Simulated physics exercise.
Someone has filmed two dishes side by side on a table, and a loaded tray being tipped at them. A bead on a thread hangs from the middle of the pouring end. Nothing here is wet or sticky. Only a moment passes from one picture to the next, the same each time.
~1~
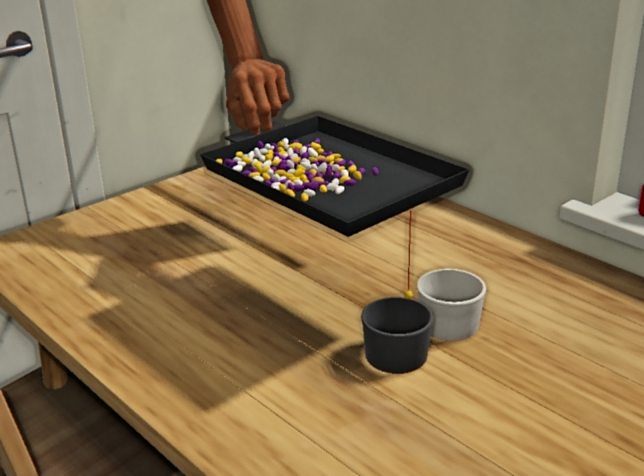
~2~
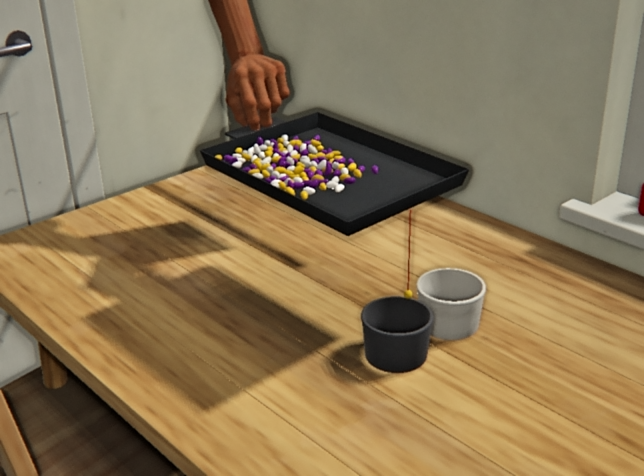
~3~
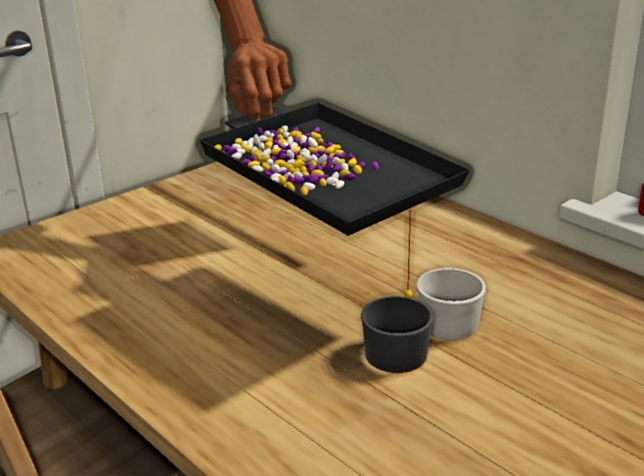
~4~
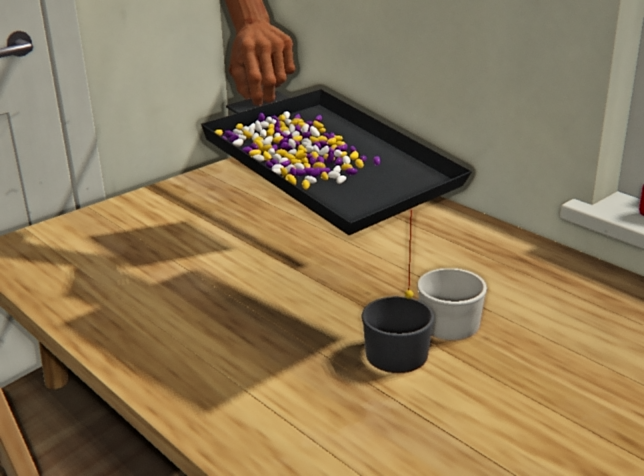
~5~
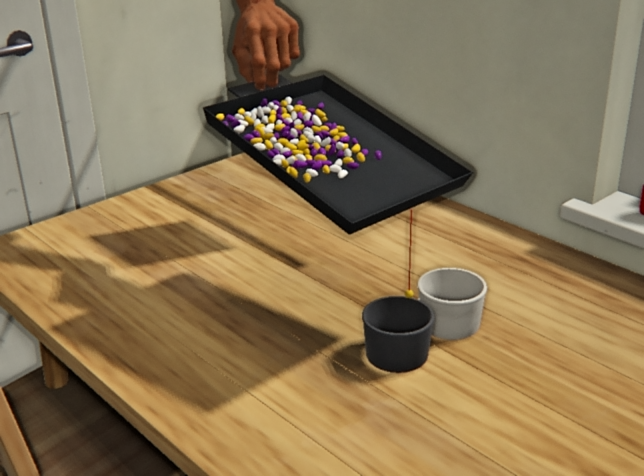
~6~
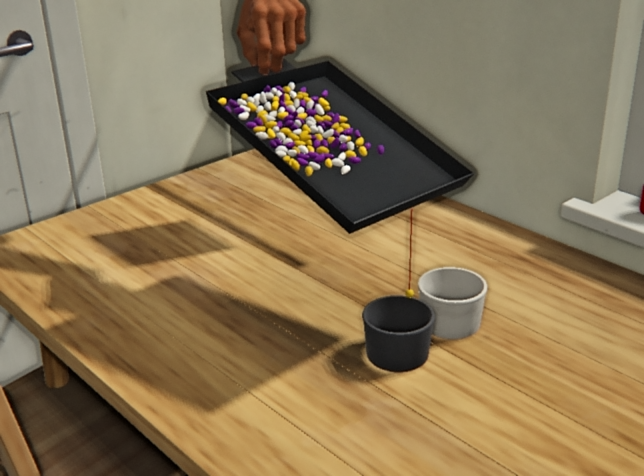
In the video, a hand raises the far end of a black tray of purple, yellow and white jelly beans, gradually steepening its slant above a wooden table, while a black dish and a white dish stay still below.
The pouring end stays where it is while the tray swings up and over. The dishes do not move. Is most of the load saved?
Caught overall: Only the smaller part.
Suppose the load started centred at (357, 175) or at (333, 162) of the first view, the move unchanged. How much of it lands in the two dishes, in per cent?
Roughly 10 per cent, and 20 per cent.
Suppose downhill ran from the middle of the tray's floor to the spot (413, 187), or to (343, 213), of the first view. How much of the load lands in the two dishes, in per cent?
Roughly 60 per cent, and 10 per cent.
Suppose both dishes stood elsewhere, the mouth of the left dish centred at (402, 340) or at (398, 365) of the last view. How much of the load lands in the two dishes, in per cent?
The first gives 60 %, the second 40 %.
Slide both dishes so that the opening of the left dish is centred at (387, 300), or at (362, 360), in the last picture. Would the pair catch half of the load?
First less than half, then below a half.
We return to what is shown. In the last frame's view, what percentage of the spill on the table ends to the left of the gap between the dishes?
Near 20 %.
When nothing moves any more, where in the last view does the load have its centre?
Roughly at (467, 370).
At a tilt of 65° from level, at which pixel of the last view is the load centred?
At about (417, 201).
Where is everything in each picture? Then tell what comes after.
In the first picture, corners of the pouring end (348, 219) and (463, 169), level; middle of the load (291, 165), jelly beans; left dish (422, 346); right dish (476, 314); bead on its thread (408, 295).
In the second picture, corners of the pouring end (348, 219) and (463, 169), level; middle of the load (291, 162).
In the third picture, corners of the pouring end (349, 219) and (464, 170), tipped barely, level across its low end; middle of the load (291, 155).
In the fourth picture, corners of the pouring end (351, 219) and (466, 171), tipped a little, level across its low end; middle of the load (292, 144).
In the fifth picture, corners of the pouring end (353, 219) and (467, 171), tipped a little, level across its low end; middle of the load (294, 134).
In the sixth picture, corners of the pouring end (354, 219) and (468, 172), tipped clearly, level across its low end; middle of the load (298, 124); left dish (423, 344); right dish (477, 312).
Just after the last frame, tray tipped steeply; the larger part on the tray; roughly a quarter in the air.
A moment on, tray tipped past a quarter turn; roughly a third on the tray; just a few in the left dish; just a few in the right dish; roughly half outside both; about a tenth in the air.
Further on, tray tipped past a quarter turn; just a few in the left dish; about a tenth in the right dish; the larger part outside both.
When it is over, tray tipped past a quarter turn; just a few in the left dish; about a tenth in the right dish; the larger part outside both.
